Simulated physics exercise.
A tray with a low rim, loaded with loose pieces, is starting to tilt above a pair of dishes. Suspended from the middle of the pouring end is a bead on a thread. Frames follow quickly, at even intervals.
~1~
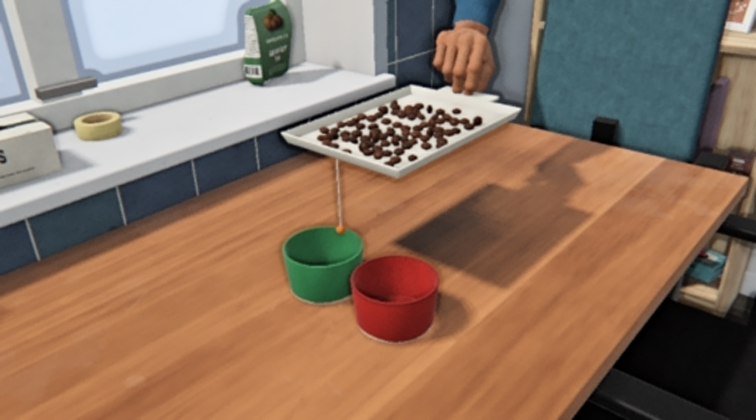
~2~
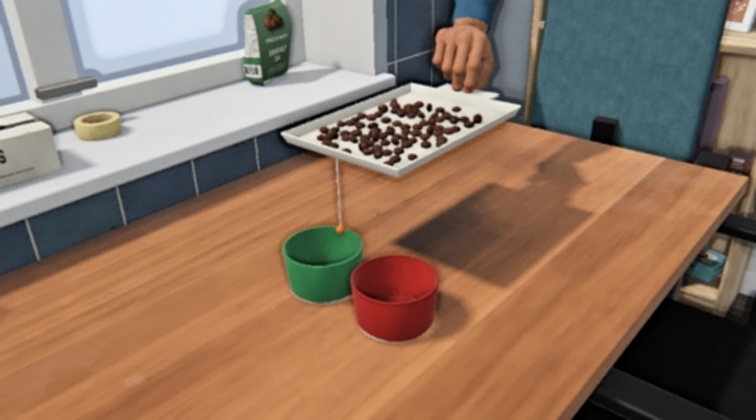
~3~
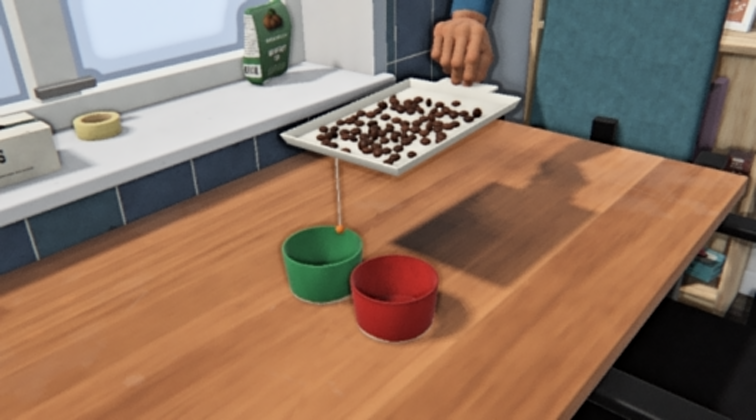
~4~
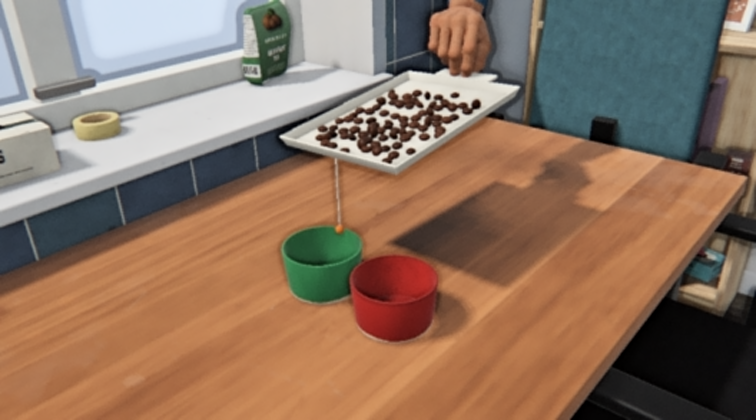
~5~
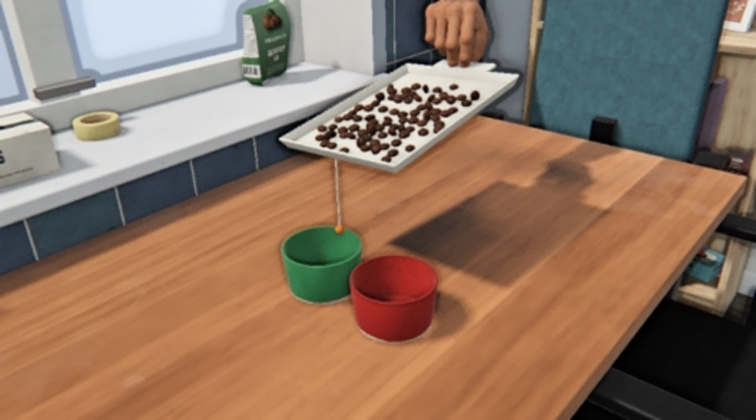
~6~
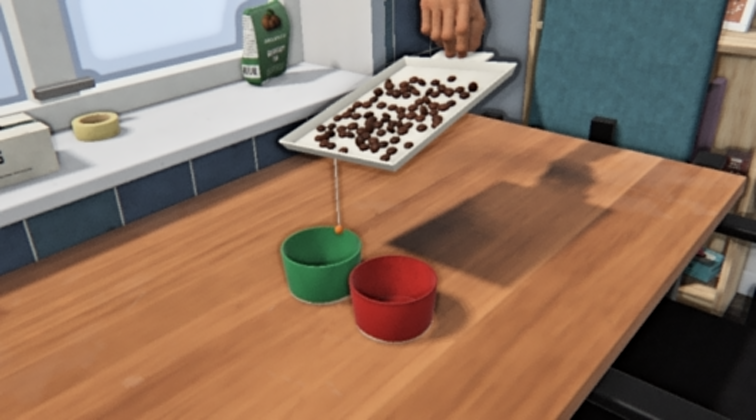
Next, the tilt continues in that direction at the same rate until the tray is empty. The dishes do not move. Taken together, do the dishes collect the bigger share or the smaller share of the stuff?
The smaller share.
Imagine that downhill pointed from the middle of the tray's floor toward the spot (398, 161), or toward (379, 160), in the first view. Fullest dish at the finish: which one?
Result of try 1 is the right side, of try 2 the right side.
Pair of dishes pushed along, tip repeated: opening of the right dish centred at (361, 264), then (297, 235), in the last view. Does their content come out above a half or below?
Taking the tries in order: A major share, followed by a major share.
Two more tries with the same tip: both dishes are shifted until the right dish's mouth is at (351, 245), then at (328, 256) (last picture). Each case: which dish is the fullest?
Well, first the left-hand one, then the left-hand one.
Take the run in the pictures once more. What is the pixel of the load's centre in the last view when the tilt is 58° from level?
I'd put the middle close to (313, 142).
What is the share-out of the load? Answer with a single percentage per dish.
30 percent ends in the left dish, 0 percent in the right.
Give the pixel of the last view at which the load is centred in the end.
Near (283, 268), more or less.
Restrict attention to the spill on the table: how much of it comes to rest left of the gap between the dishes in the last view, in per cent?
Near 100 per cent.
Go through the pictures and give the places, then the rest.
The first frame shows corners of the pouring end (288, 132) and (398, 167), level; middle of the load (391, 130), flat chocolate drops; left dish (296, 279); right dish (367, 316); bead on its thread (341, 230).
The second frame shows corners of the pouring end (287, 133) and (397, 167), level; middle of the load (391, 129).
The third frame shows corners of the pouring end (287, 134) and (396, 165), tipped barely, lowest at the left corner; middle of the load (390, 127).
The fourth frame shows corners of the pouring end (286, 135) and (395, 164), tipped a little, lowest at the left corner; middle of the load (389, 123).
The fifth frame shows corners of the pouring end (286, 137) and (394, 162), tipped a little, lowest at the left corner; middle of the load (388, 119).
The sixth frame shows corners of the pouring end (285, 139) and (392, 161), tipped a little, lowest at the left corner; middle of the load (386, 116); left dish (294, 279); right dish (365, 316).
Just after the last frame, tray tipped steeply; the larger part on the tray; just a few in the left dish; roughly a quarter in the air.
A moment on, tray tipped right over; roughly a third in the left dish; roughly two thirds outside both; just a few in the air.
Further on, tray tipped past a quarter turn; roughly a third in the left dish; roughly two thirds outside both.
When it is over, tray tipped past a quarter turn; not one in the right dish; roughly a third in the left dish; roughly two thirds outside both.
